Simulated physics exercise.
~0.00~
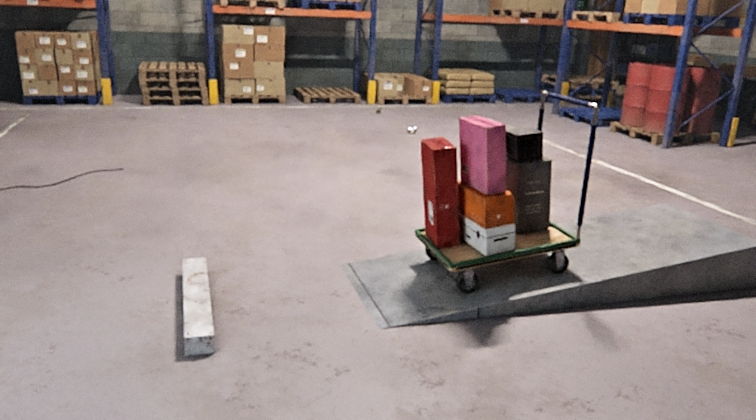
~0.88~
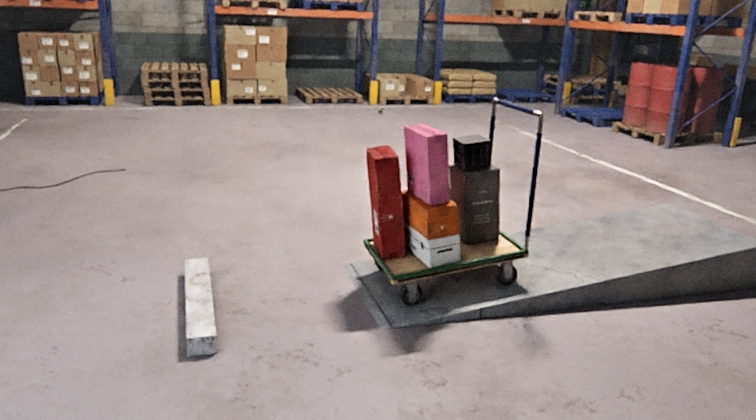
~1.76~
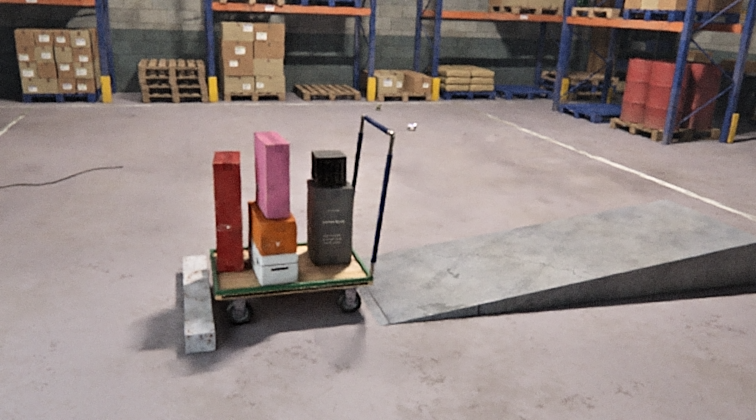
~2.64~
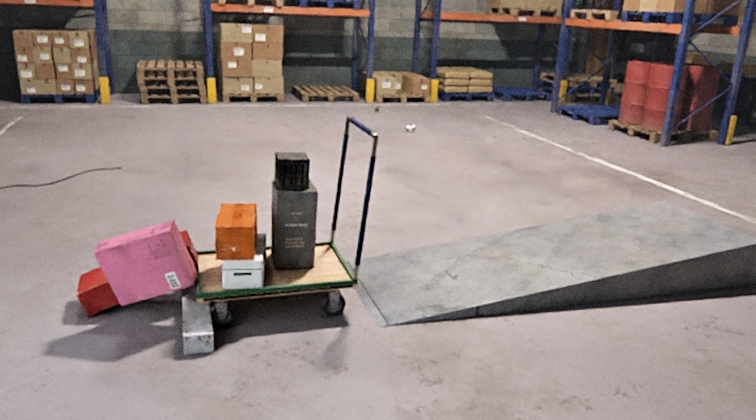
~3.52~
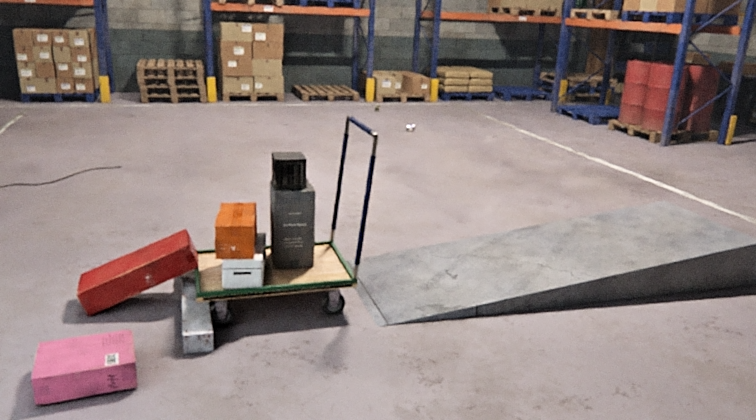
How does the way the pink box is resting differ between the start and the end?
At the start the pink box stands upright on the trolley with the other items. By the end it lies on its side on the floor.
